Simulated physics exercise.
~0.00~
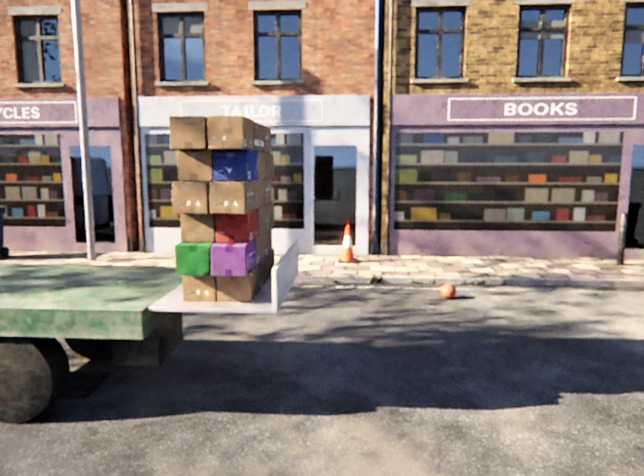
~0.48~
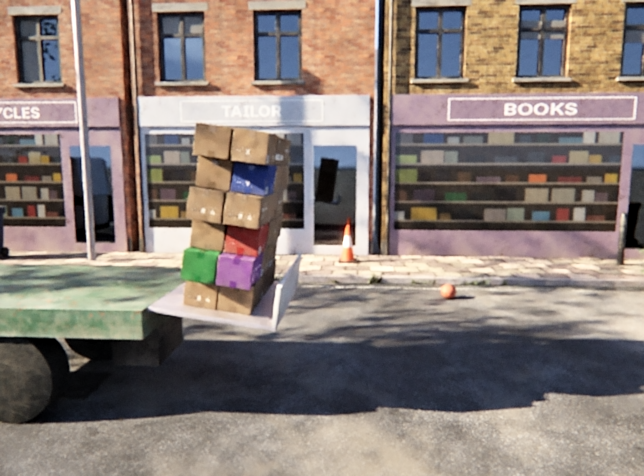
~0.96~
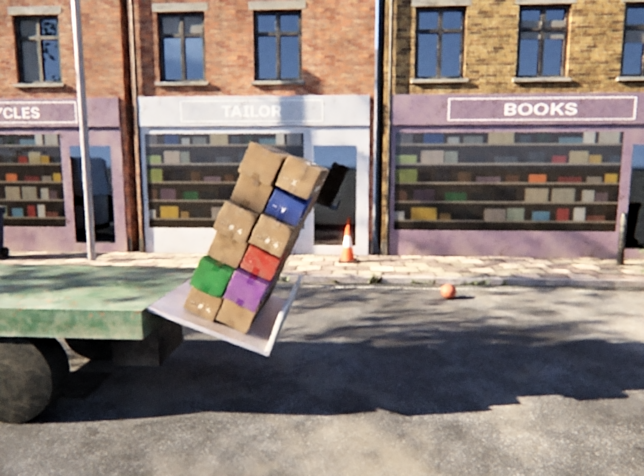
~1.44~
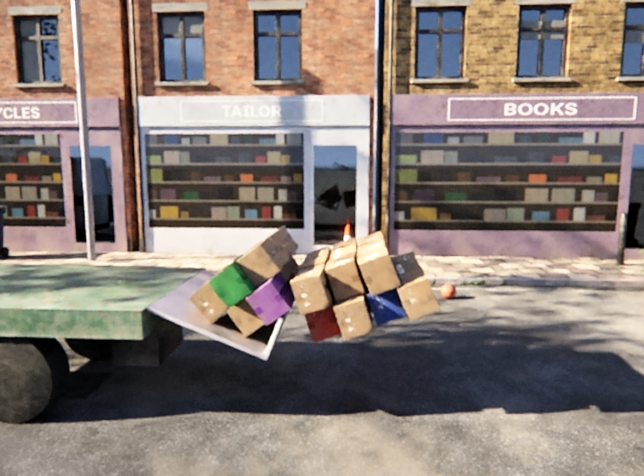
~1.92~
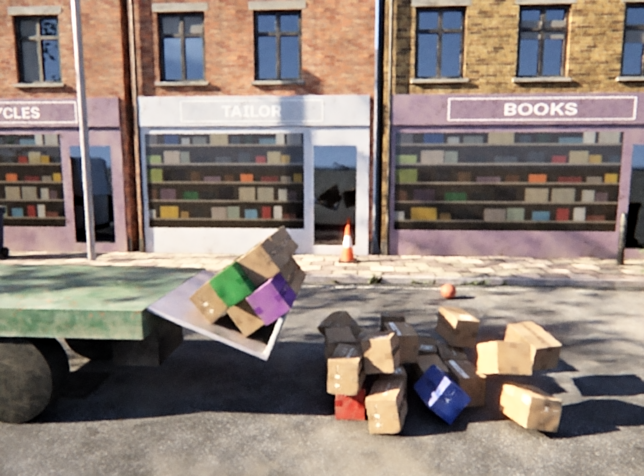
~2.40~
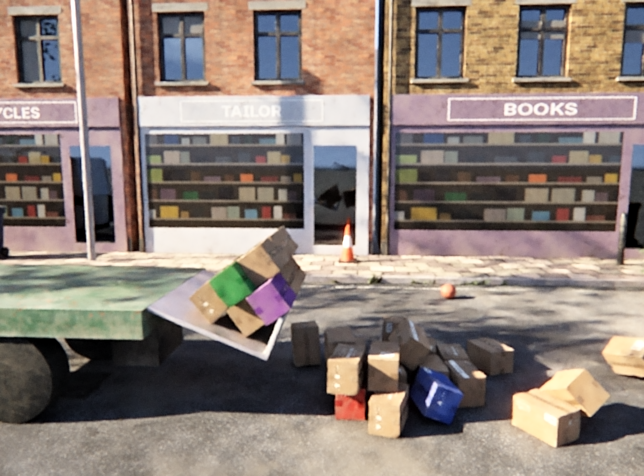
Stacked cartons leaning right as a truck's rear flap tilts down, many tumbling onto the road, purple and green ones staying aboard.
